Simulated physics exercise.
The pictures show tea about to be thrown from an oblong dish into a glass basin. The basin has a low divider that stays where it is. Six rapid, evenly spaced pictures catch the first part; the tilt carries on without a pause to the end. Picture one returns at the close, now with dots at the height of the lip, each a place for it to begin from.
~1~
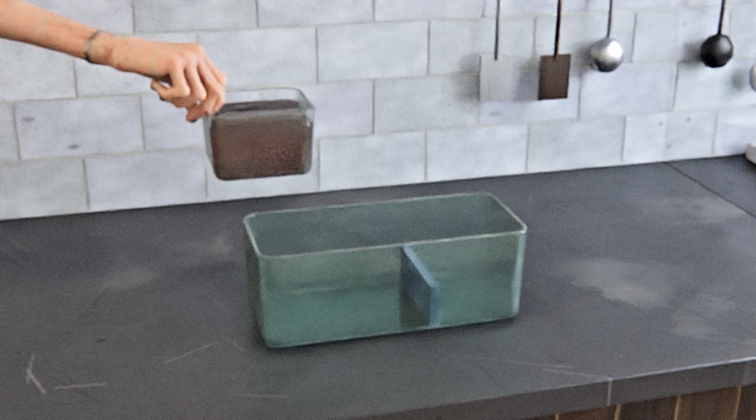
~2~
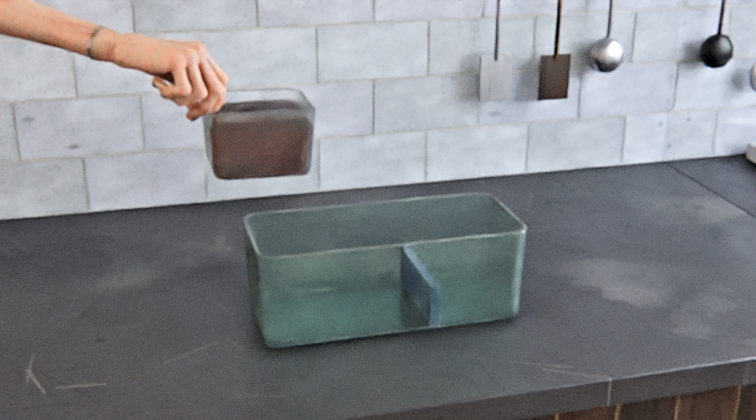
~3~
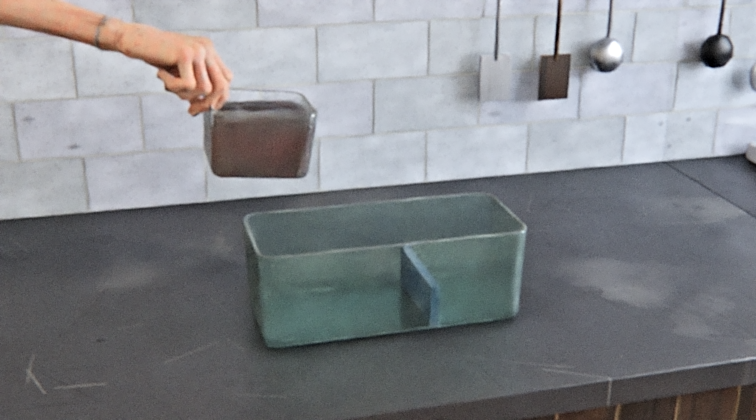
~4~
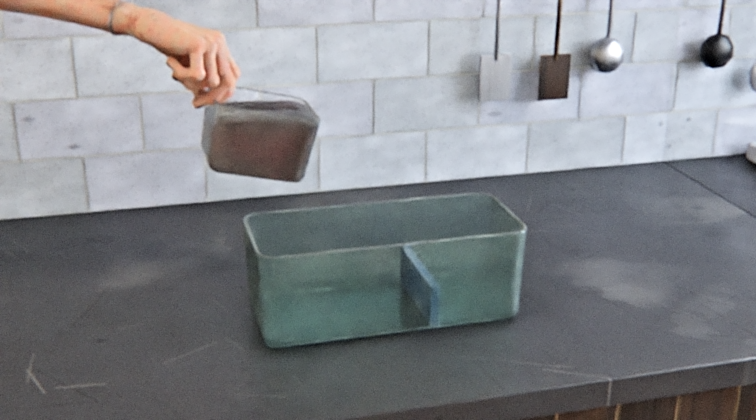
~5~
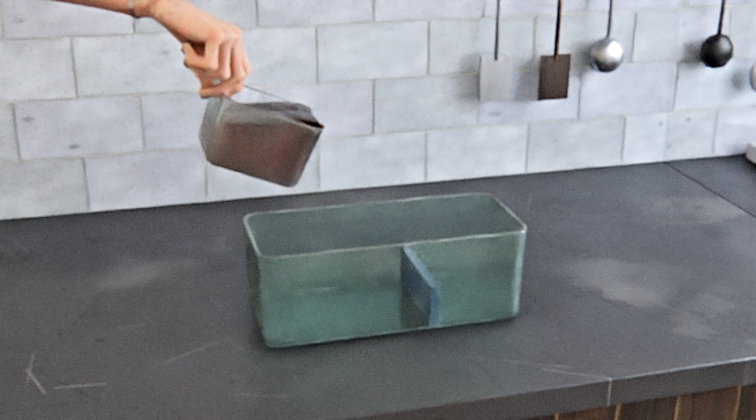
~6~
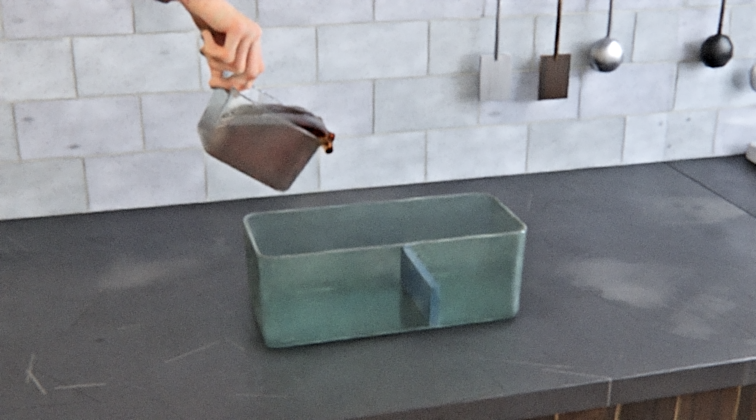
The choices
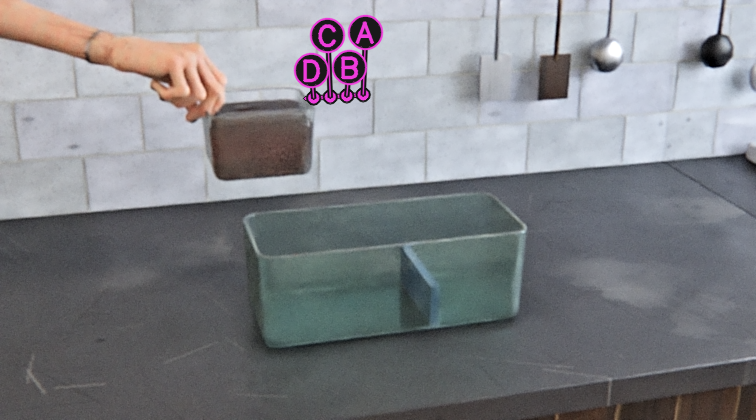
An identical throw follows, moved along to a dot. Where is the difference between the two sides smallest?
Take A.
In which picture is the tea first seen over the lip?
Picture 5.
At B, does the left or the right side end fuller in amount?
The left one.
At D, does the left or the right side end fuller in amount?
More ends on the left.
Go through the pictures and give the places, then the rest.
Upright, lip at (305, 98); basin from (263, 345) to (517, 313); top of the wall at (419, 265); nothing has left yet.
Upright, lip at (306, 99); nothing has left yet.
Tipped about 6°, lip at (308, 103); nothing has left yet.
Tipped about 13°, lip at (311, 109); nothing has left yet.
Tipped about 23°, lip at (314, 118); tea is over the lip, down to (314, 118).
Tipped about 34°, lip at (315, 129); tea is over the lip, down to (322, 142).
On the marked copy, A at (363, 94); B at (346, 95); C at (330, 96); D at (313, 98).
With A, about 48 % ends left of the wall and 51 % right of it.
With B, about 80 % ends left of the wall and 15 % right of it; 5 % is lost outside.
With C, about 93 % ends left of the wall and 3 % right of it; 4 % is lost outside.
With D, about 94 % ends left of the wall and 5 % right of it.
